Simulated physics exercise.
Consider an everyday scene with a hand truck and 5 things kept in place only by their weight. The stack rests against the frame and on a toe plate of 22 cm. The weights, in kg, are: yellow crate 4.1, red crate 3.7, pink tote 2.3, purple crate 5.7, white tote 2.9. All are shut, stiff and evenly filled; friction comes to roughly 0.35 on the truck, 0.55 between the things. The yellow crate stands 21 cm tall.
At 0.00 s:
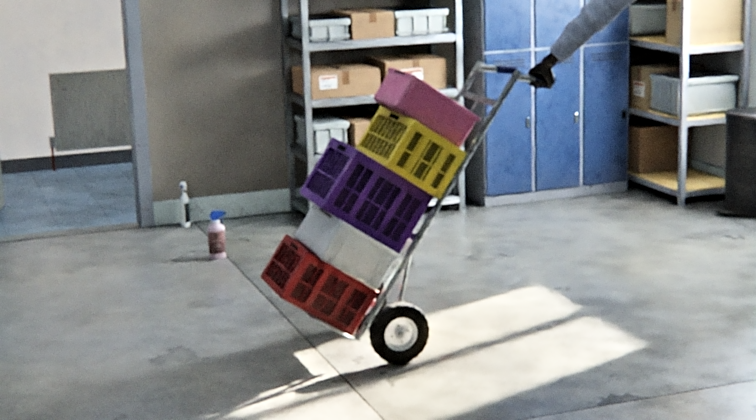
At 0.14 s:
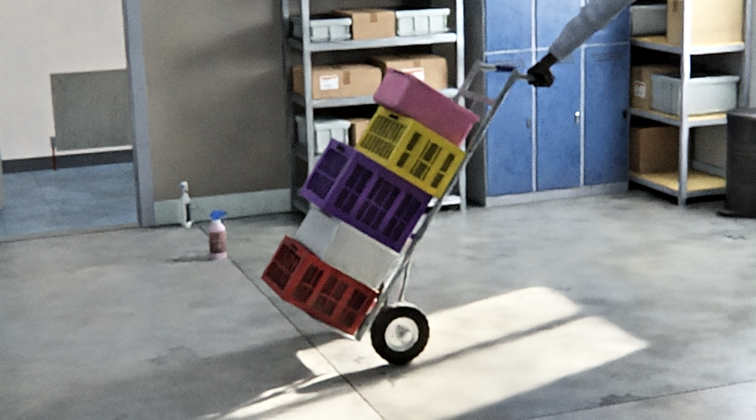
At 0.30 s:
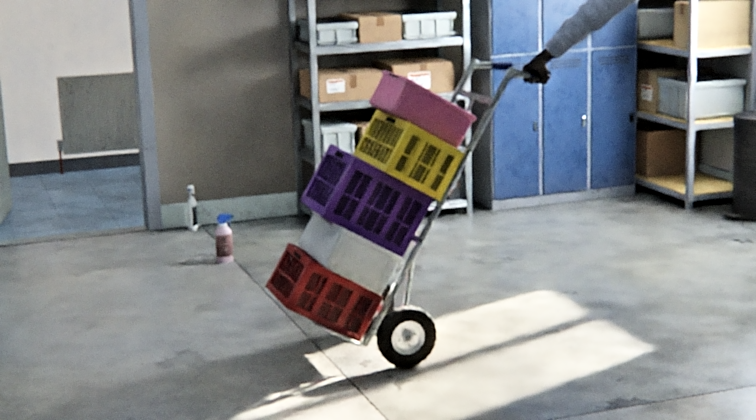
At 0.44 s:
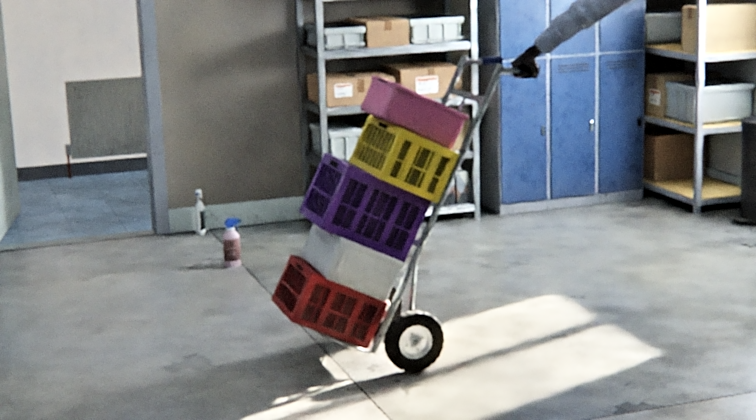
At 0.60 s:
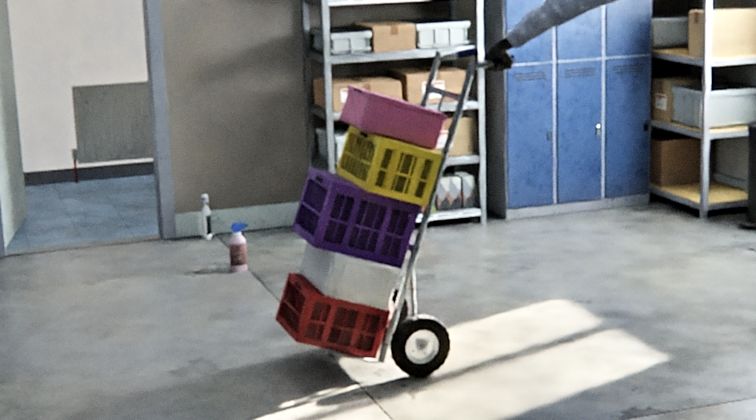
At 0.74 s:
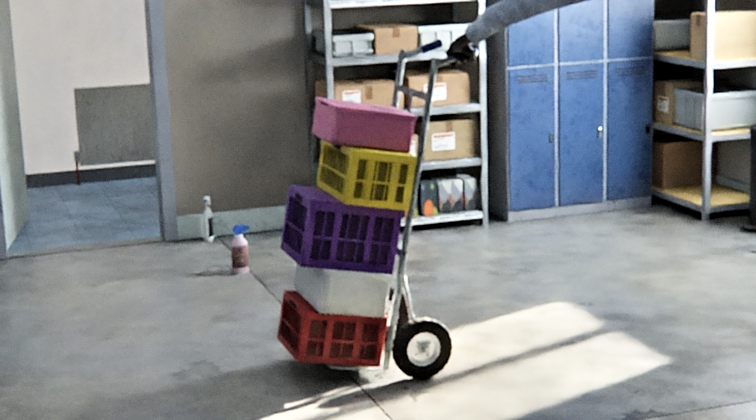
A hand truck stacked with five crates and totes leans back on its wheels on a sunlit concrete floor, seen from the side in a storeroom with shelves and blue lockers behind. From bottom to top sit red, white, purple, yellow and pink containers, with two bottles standing at left. A dark-gloved hand swings the handle leftward, raising the frame toward upright, while the view shifts slightly left.
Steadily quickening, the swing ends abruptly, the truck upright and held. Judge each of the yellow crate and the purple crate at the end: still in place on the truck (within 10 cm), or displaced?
Yellow crate displaced; purple crate displaced.
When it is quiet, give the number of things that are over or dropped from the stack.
Total: 4.
Around 1.04 s, truck upright; yellow crate tipped 9° against what carries it near (306, 184); purple crate tipped 9° against what carries it near (302, 246); pink tote tipped 9° against what carries it.
Around 1.54 s, truck upright; pink tote now dropped from the stack; yellow crate tipped 41° against what carries it near (230, 202); purple crate tipped 41° against what carries it near (260, 255).
Around 1.74 s, truck upright; yellow crate and purple crate now dropped from the stack; white tote tipped 70° against what carries it; red crate tipped 5° against what carries it.
Around 1.94 s, truck upright; white tote on its side; red crate tipped 5° against what carries it.
Finally (2.7 s), dropped from the stack, yellow crate, pink tote and purple crate; on their side or leaning hard on the truck, white tote; the last one still in place (within 10 cm). In the last view, yellow crate near (127, 365), purple crate near (193, 336).
